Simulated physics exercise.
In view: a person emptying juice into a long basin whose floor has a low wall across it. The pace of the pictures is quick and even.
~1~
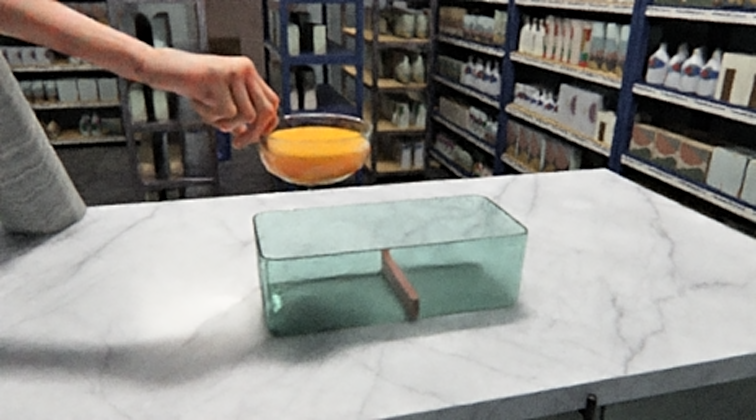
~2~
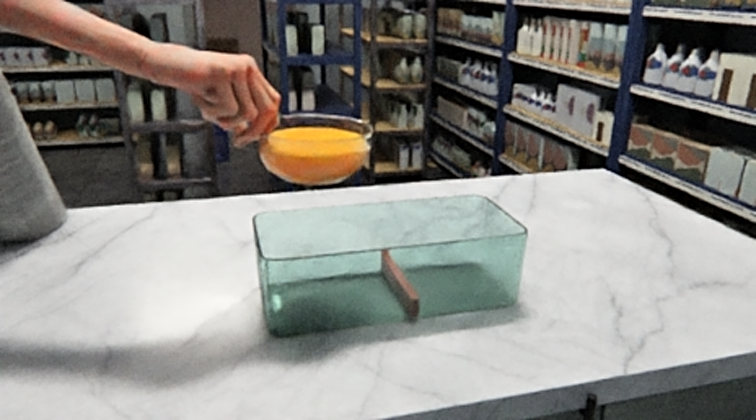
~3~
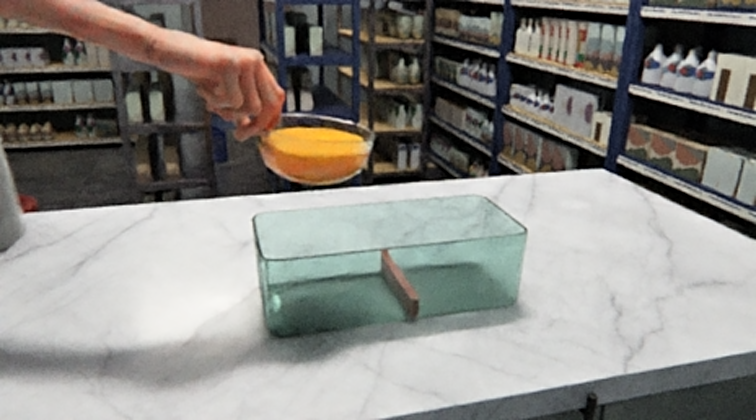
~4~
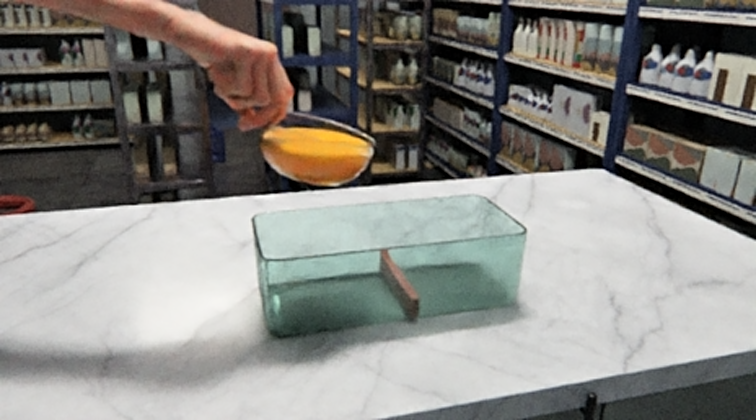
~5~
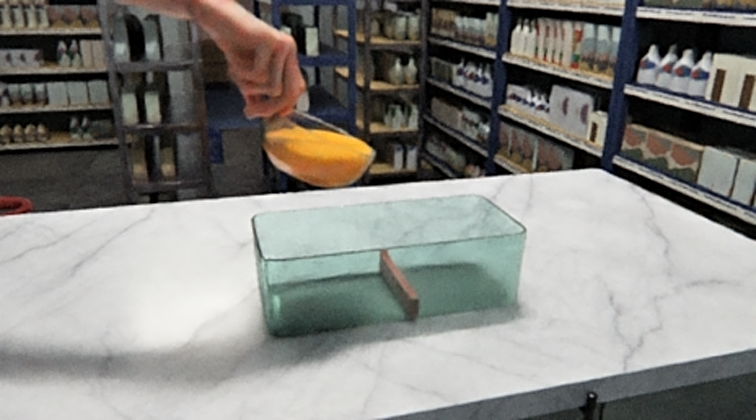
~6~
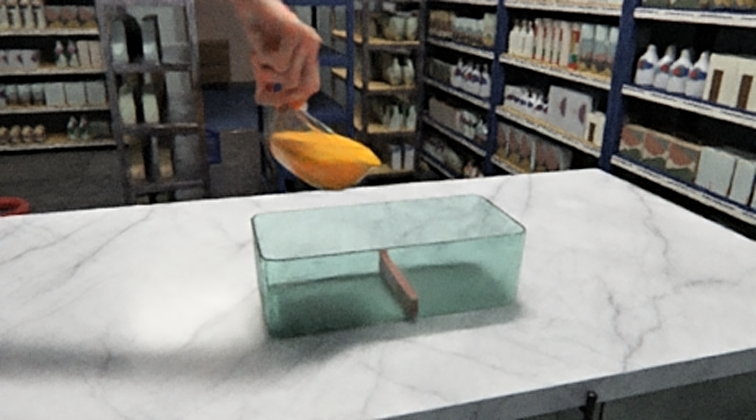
A hand holding a clear glass bowl of orange juice tilts it rightward, slightly at first and then more steeply, above a greenish transparent basin with a low brown wall across its floor, on a white marble counter.
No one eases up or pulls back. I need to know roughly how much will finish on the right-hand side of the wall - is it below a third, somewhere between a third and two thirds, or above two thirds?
Expect between a third and two thirds of it there.
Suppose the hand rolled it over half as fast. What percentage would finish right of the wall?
About 55 per cent.
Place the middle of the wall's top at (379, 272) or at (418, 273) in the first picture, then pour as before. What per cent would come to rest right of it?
The first one comes to 65 percent, while the second comes to 20 percent.
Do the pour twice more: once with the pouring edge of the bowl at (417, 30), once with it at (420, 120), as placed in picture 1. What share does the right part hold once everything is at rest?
Near 65 per cent for the first start, near 75 per cent for the second.
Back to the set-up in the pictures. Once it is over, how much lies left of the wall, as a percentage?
It comes to about 55 per cent.
A moment on, the bowl is tipped right over and 3 per cent is still to pour, 48 is left of the wall and 34 right of it.
Next, the bowl is tipped right over and 0 per cent is still to pour, 55 is left of the wall and 39 right of it.
Then the bowl is tipped right over and 0 per cent is still to pour, 56 is left of the wall and 41 right of it.
Later the bowl is tipped right over and 0 per cent is still to pour, 56 is left of the wall and 41 right of it.
At rest 56 per cent lies left of the wall, 41 right of it and 3 outside.
